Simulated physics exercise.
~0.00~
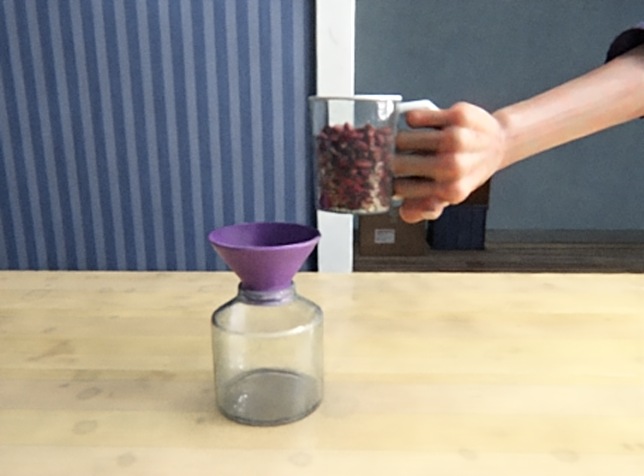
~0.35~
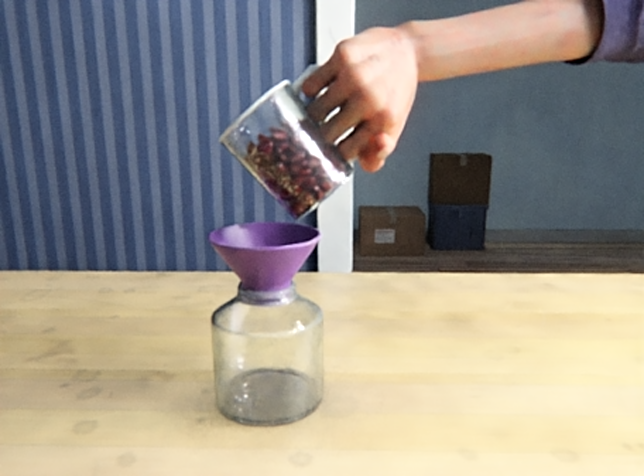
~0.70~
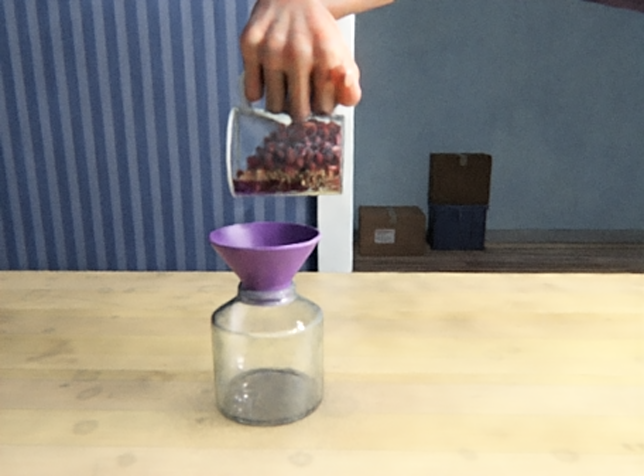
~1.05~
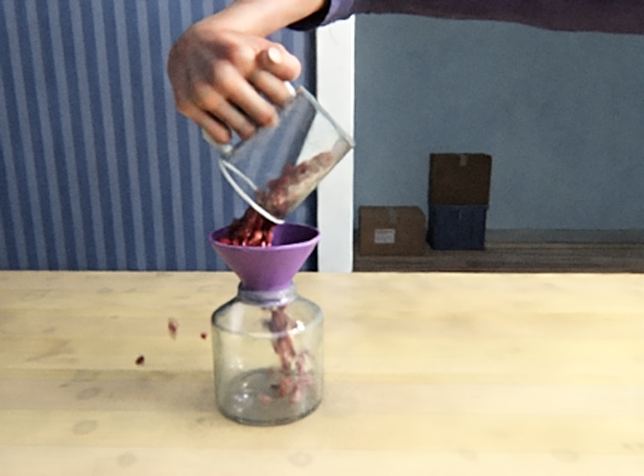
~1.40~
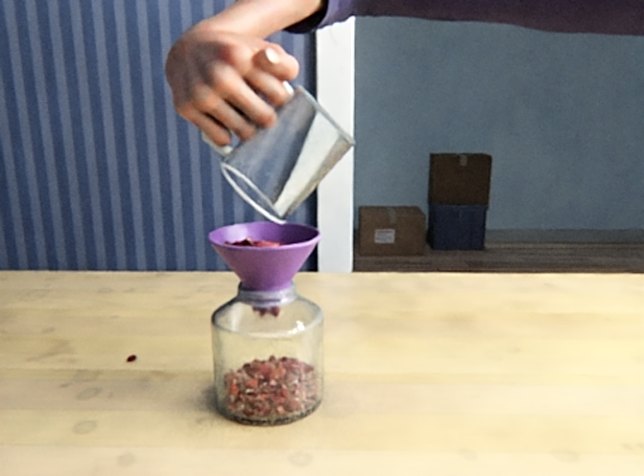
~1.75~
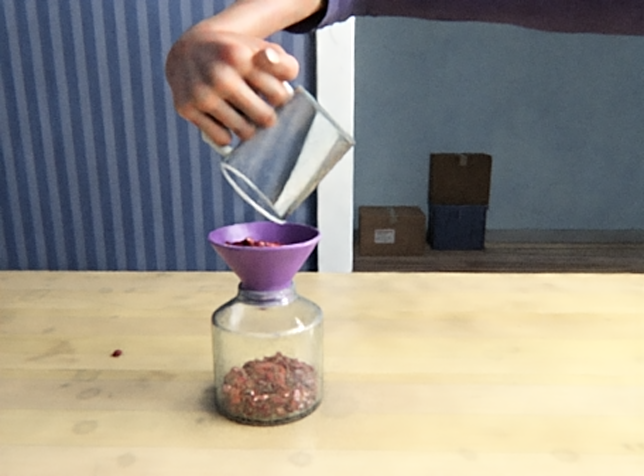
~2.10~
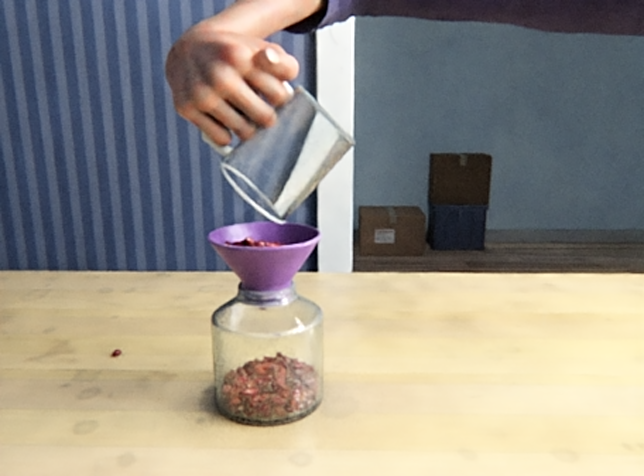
The clip opens with a hand holding a clear cup of dark red beans upright, above and to the right of a glass jar topped with a purple funnel on a wooden table. The hand moves left and tilts the cup over the funnel until it lies on its side. As it tips further, the beans tumble out, most dropping through into the jar while a few stray pieces fly off to the left. The cup empties and stays tilted mouth down. At the end, beans heap in the jar, some remain in the funnel, and one lies on the table.
